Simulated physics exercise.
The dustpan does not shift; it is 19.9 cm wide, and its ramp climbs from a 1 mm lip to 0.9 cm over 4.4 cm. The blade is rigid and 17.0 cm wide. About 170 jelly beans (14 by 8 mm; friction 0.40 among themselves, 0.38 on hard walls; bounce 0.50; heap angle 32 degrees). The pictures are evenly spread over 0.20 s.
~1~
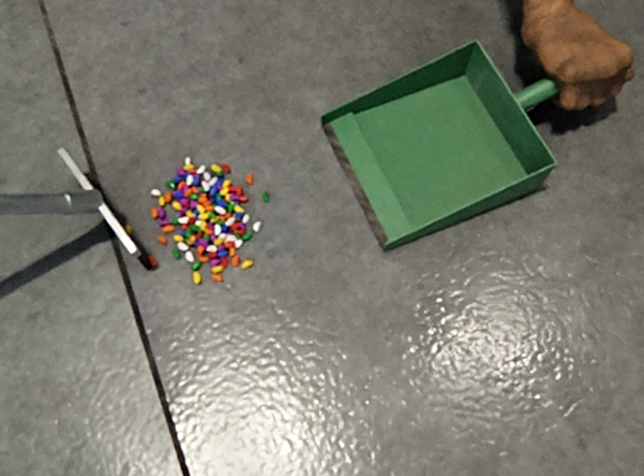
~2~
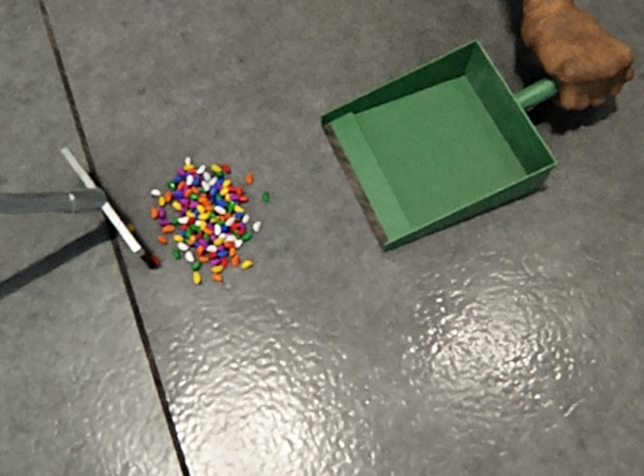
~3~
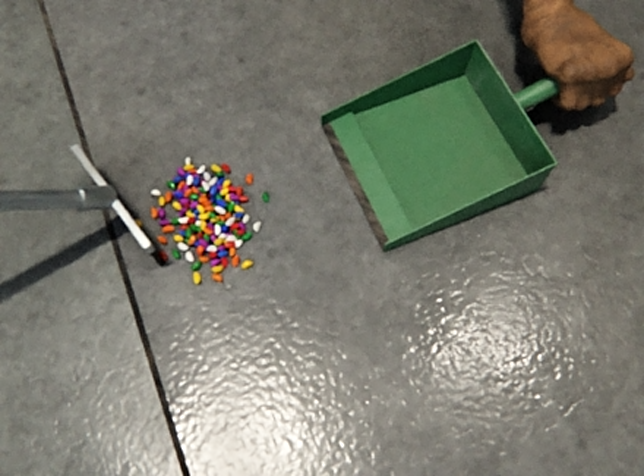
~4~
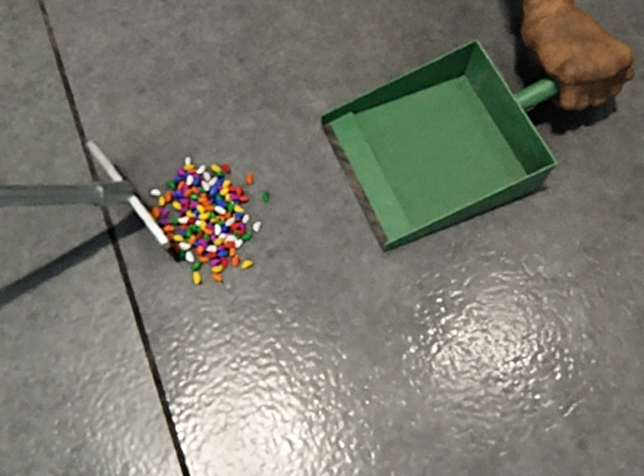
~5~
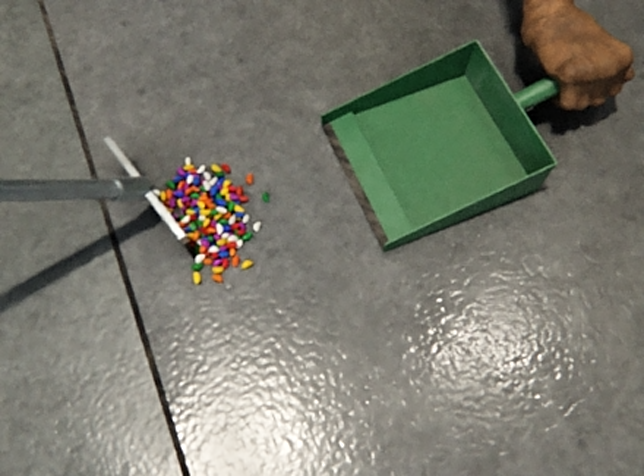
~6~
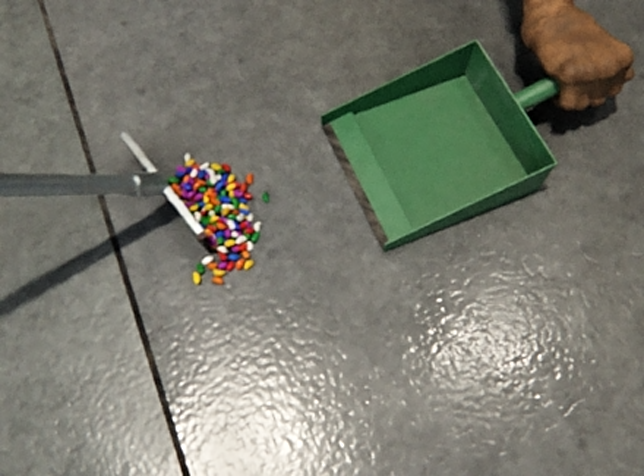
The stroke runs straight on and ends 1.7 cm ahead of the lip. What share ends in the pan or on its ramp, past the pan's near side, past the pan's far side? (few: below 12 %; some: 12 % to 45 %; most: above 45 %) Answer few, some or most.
In the pan or on its ramp: Some; past the pan's near side: Few; past the pan's far side: Some.
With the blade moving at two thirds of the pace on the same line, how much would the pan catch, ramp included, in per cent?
Then about 15 per cent.
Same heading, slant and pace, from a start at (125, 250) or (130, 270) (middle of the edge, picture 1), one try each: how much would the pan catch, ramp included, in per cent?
Some 20 and 10 per cent.
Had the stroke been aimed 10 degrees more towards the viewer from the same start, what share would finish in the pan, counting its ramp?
Then about 10 per cent.
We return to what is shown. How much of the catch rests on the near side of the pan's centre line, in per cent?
About 30 per cent.
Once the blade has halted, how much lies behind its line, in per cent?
Roughly 20 per cent.
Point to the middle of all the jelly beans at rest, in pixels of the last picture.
Near (328, 164).
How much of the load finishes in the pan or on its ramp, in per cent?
About 20 per cent.
Then, 0.18 s after the last picture, middle of the blade 13 cm from the lip; 0 % over the lip, far side 15 %, near side 0 %.
Then, 0.30 s after the last picture, middle of the blade 7 cm from the lip; 0 % over the lip, far side 20 %, near side 0 %.
Then, 0.55 s after the last picture, middle of the blade 4 cm from the lip; 20 % over the lip, far side 20 %, near side 0 %.
In the end, pan 20 %, near side 0 %, far side 20 %, in front of the lip or behind the blade 55 %.
